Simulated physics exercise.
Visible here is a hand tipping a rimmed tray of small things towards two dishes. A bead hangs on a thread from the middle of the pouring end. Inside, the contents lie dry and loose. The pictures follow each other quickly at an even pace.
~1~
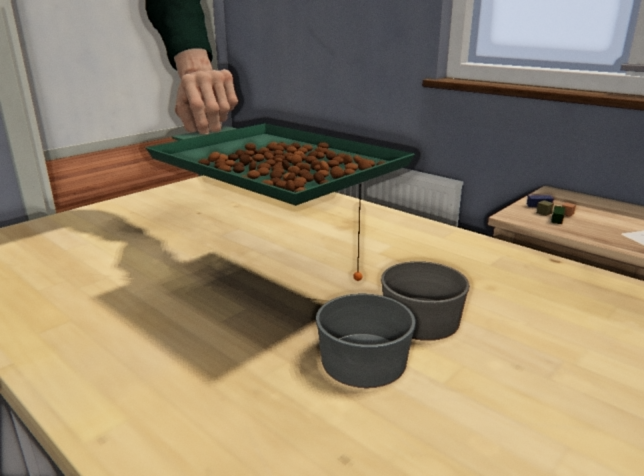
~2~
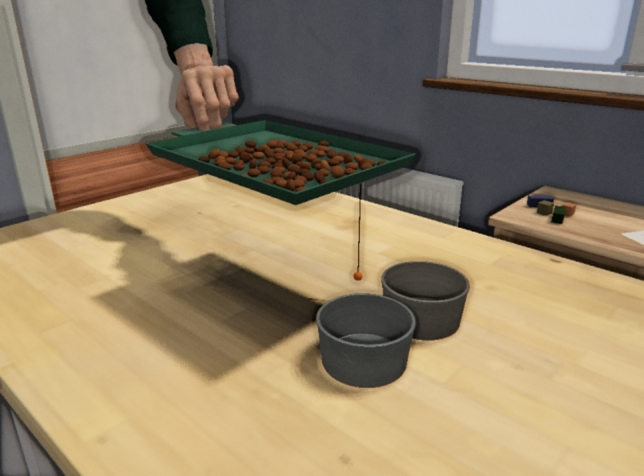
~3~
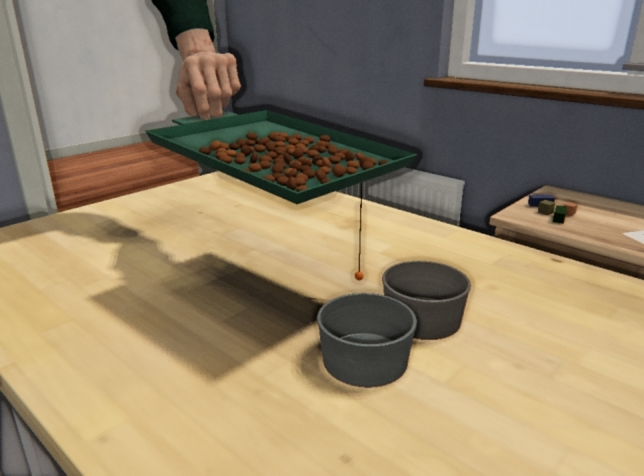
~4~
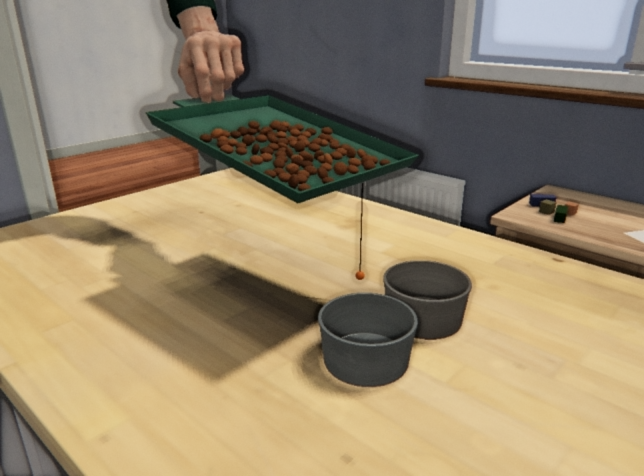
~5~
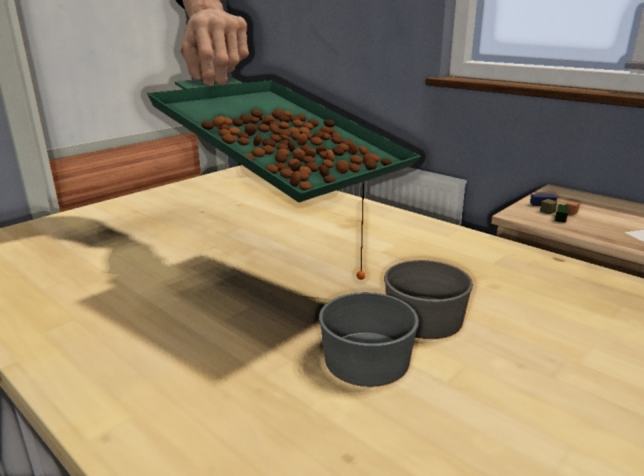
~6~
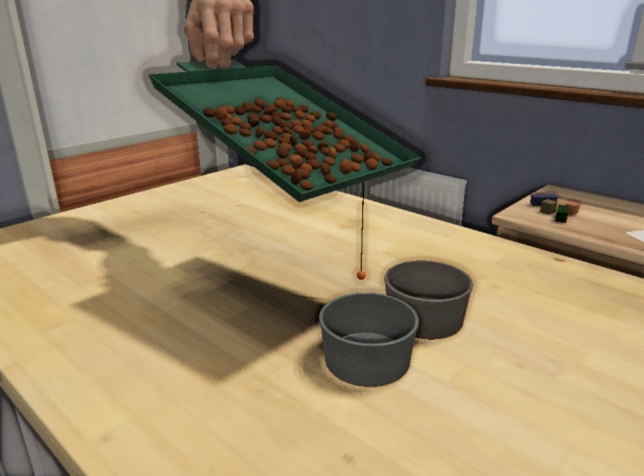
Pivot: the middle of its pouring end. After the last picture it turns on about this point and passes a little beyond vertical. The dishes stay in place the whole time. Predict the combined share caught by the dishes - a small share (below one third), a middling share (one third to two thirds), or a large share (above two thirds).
A large share, above two thirds.
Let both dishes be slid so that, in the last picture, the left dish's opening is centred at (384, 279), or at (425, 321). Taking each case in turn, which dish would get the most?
Result 1: The left-hand one; result 2: The left-hand one.
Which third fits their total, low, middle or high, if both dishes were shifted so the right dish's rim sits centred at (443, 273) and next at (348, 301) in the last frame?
First: Over two thirds. Second: Under a third.
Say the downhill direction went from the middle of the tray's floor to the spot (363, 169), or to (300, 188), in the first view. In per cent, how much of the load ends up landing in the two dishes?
70 per cent, then 40 per cent.
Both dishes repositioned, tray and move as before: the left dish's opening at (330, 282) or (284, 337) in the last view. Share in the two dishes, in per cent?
Roughly 0% the first time and 20% the second time.
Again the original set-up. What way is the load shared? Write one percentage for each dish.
So the left dish keeps 50 per cent, and the right one keeps 40 per cent.
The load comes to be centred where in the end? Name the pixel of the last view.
About pixel (394, 334).
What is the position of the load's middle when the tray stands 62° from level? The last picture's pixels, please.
Centre estimate: (362, 164).
Soon after the last picture, tray tipped steeply; nearly all on the tray; a small part in the air.
A little later, tray tipped right over; a small part on the tray; about a quarter in the left dish; about a third in the right dish; a small part outside both; about a quarter in the air.
Later still, tray tipped past a quarter turn; about half in the left dish; about half in the right dish; a small part outside both.
At rest, tray tipped past a quarter turn; about half in the left dish; about half in the right dish; a small part outside both.
